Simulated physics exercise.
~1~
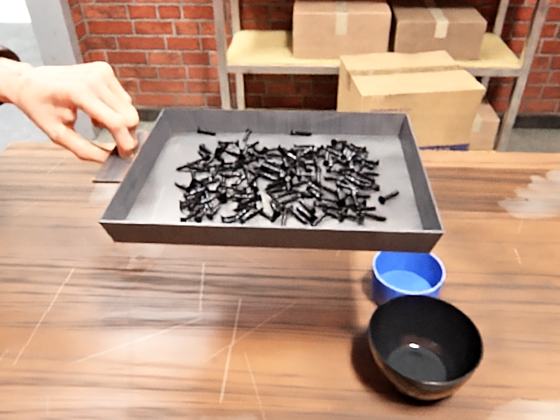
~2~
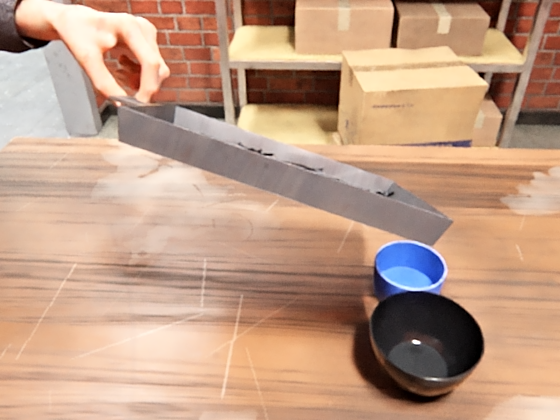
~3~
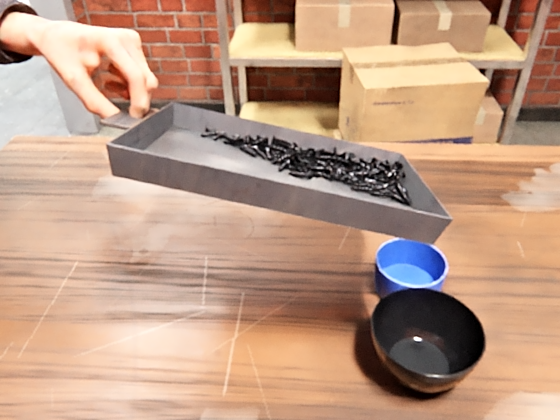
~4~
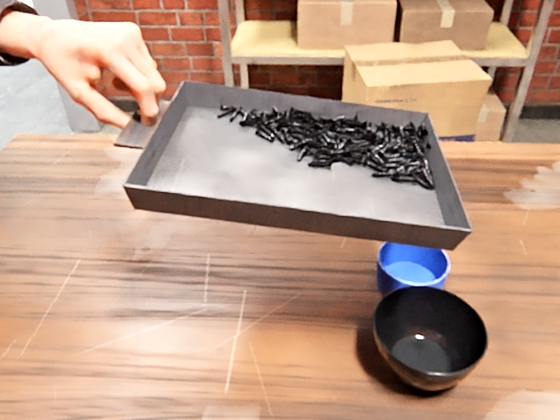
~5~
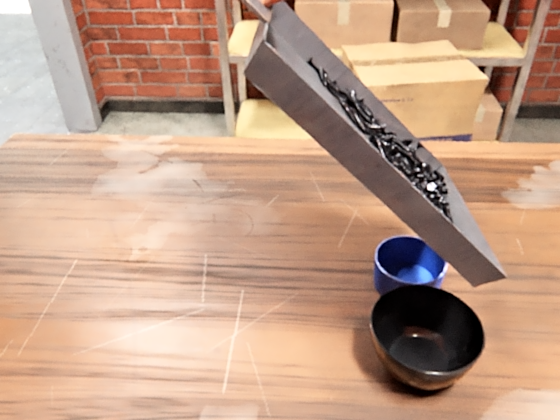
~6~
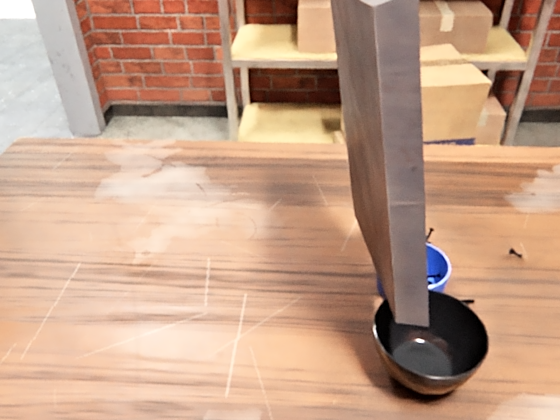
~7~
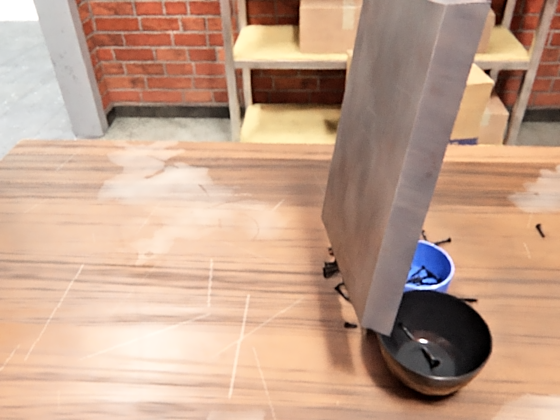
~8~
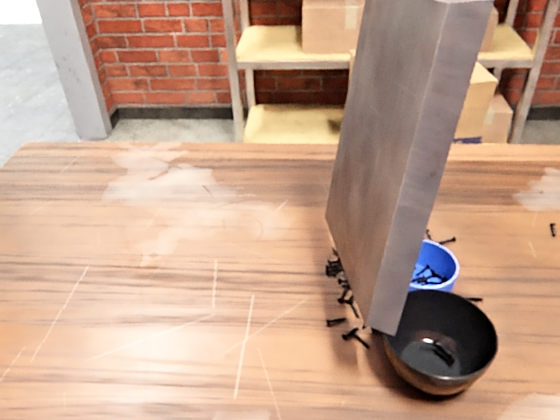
A hand holds a grey tray of many small black screws above a wooden table, seen from the front and slightly above, with a brick wall and shelves of cardboard boxes behind. A blue dish and a black bowl stand at the right. The tray tips down to the right, the screws slide toward its low side, and it levels out again. It then moves right and upwards and tilts steeply until it stands on edge, spilling its load. Most screws end up outside the containers, with some in the blue dish, while the tray stays upended.
